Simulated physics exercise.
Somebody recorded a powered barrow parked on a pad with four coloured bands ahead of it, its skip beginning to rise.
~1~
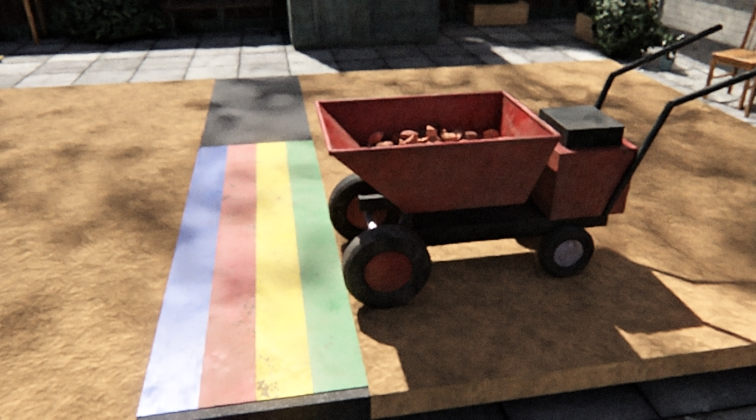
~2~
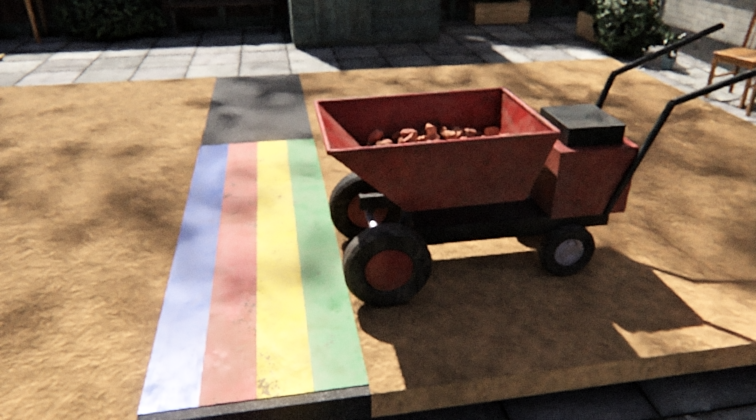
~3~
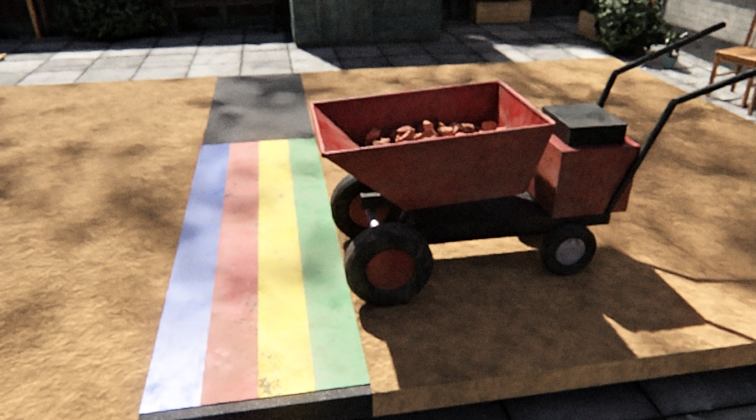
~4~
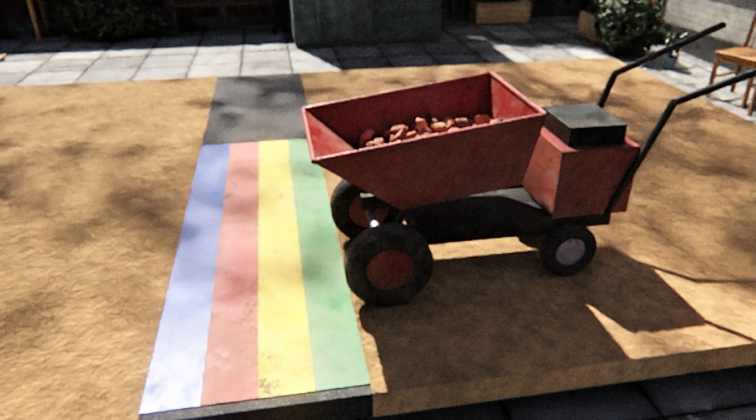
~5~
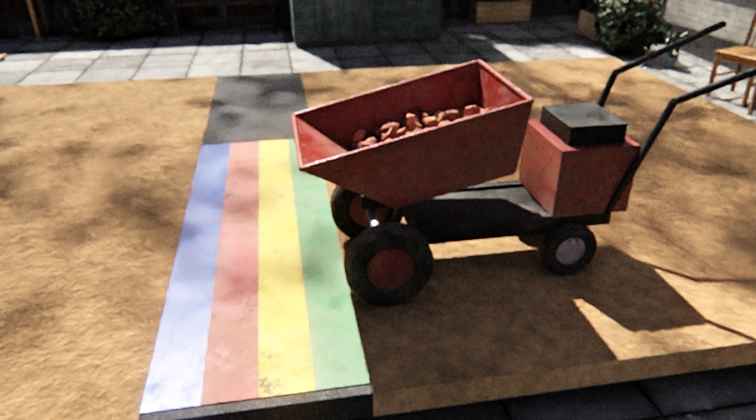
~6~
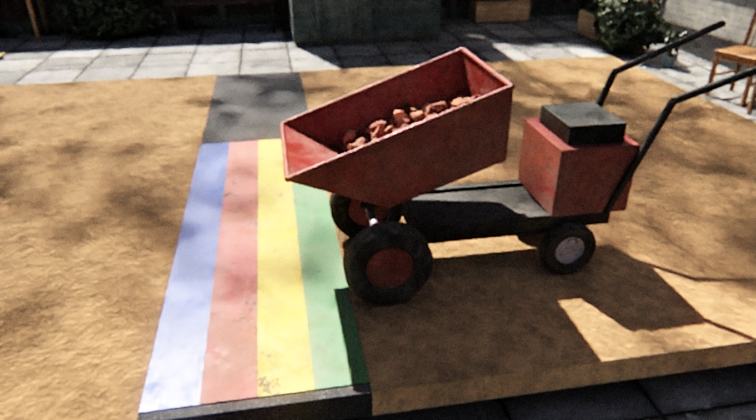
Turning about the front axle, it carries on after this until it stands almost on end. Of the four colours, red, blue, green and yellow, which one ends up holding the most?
The blue one holds the most.
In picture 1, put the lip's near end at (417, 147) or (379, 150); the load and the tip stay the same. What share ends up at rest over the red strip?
Roughly 20 per cent, and 40 per cent.
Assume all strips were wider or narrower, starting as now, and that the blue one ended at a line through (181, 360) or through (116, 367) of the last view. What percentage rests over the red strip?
Near 10 % and 40 %.
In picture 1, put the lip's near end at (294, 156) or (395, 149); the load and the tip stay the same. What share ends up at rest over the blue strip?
Okay, so the first one ends at 30 % and the second at 10 %.
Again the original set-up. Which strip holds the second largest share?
Behind the top strip comes red.
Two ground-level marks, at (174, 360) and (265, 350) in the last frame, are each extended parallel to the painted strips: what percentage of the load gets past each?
That's 30 per cent for the first and 70 per cent for the second.
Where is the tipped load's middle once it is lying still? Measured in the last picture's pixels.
Last view, centre at rest - approx. (199, 276).
Soon after the last picture, skip tipped steeply; all in the skip.
A little later, skip tipped right over; about two thirds in the skip; about a quarter over the red strip; a small part over the blue strip; a stray few off the paint.
Later still, skip tipped right over; about a quarter in the skip; about a quarter over the red strip; about a third over the blue strip; a small part off the paint.
At rest, skip tipped right over; about a quarter in the skip; none over the green strip; none over the yellow strip; about a quarter over the red strip; about a third over the blue strip; a small part off the paint.
